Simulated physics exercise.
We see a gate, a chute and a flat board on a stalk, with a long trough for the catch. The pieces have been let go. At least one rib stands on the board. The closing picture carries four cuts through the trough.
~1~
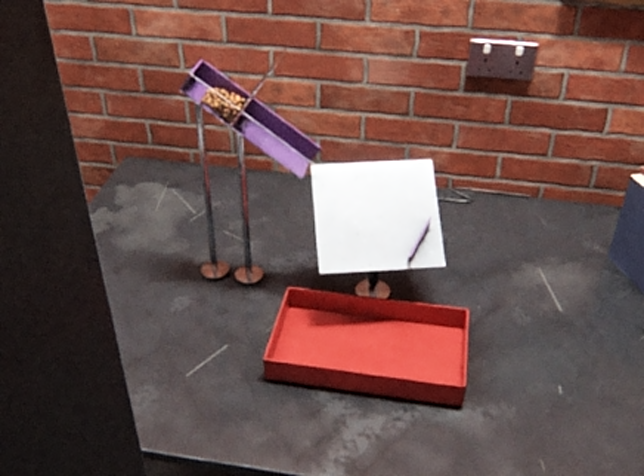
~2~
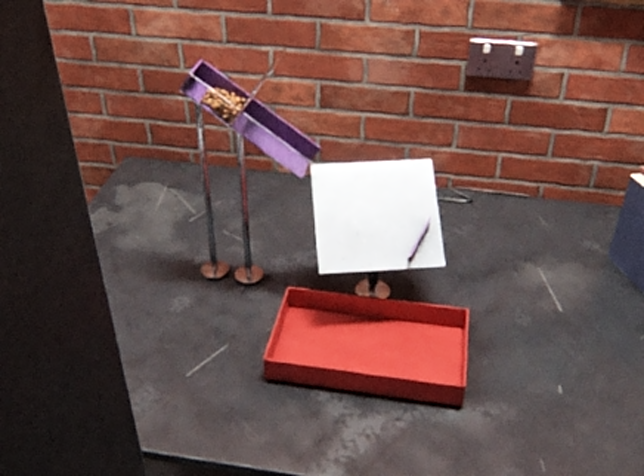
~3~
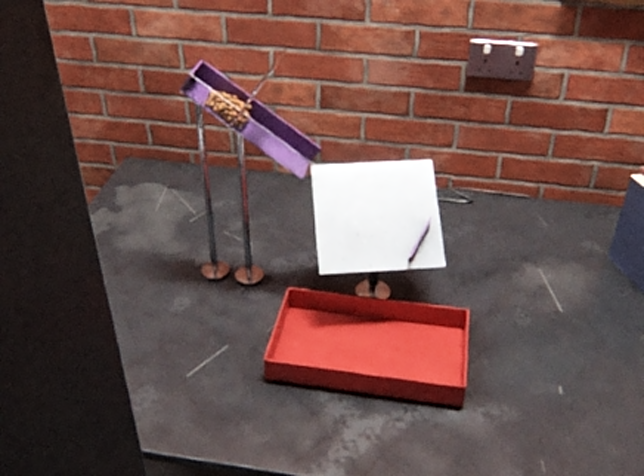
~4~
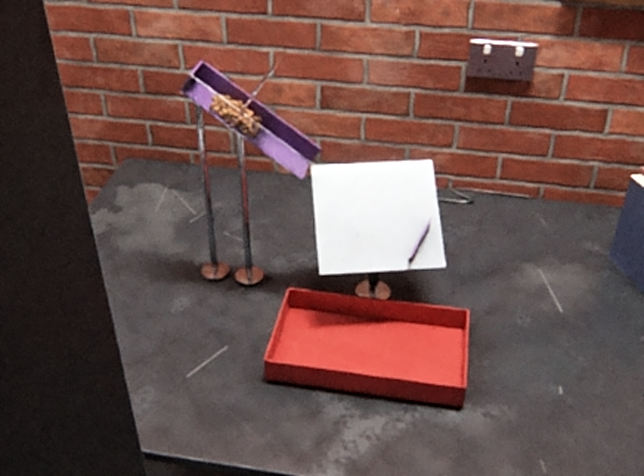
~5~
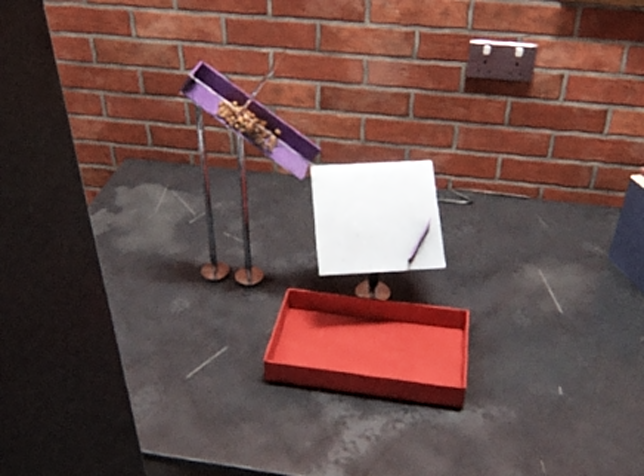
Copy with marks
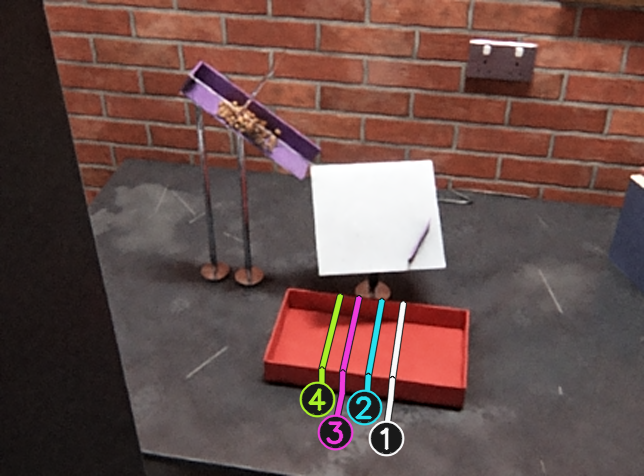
Small golden-brown pieces slide a short way down a tilted purple chute beside a white board.
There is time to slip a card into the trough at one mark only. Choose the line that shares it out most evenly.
I would pick line 1.
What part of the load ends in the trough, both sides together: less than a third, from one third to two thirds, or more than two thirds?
About that: More than two thirds.
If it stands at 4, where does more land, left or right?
Right.
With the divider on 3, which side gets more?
Right.
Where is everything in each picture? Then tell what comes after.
The first frame shows load behind the gate near (225, 101), cereal balls; lip of the chute near (306, 171), sloping gently.
The second frame shows middle of the board near (377, 215), tilted fairly steeply; middle of its low edge near (383, 270); of its high edge near (372, 162).
The third frame shows front corners of the trough near (265, 359) and (465, 387), empty; front of the load near (246, 120).
The fourth frame shows middle of the load near (236, 111); its front near (258, 130), close to a quarter of the way to the lip; rib from (431, 217) to (410, 257).
The fifth frame shows middle of the load near (247, 121); its front near (275, 144), close to half of the way to the lip.
On the marked copy, line 1 crosses the front rim at (392, 378); line 2 crosses the front rim at (368, 375); line 3 crosses the front rim at (342, 371); line 4 crosses the front rim at (322, 368).
If 1 is chosen, of what is caught, close to a third on the left of the divider, close to two thirds on the right.
If 2 is chosen, of what is caught, a small share on the left of the divider, the bulk on the right.
If 3 is chosen, of what is caught, a small share on the left of the divider, all but a few on the right.
If 4 is chosen, of what is caught, only a few on the left of the divider, all but a few on the right.
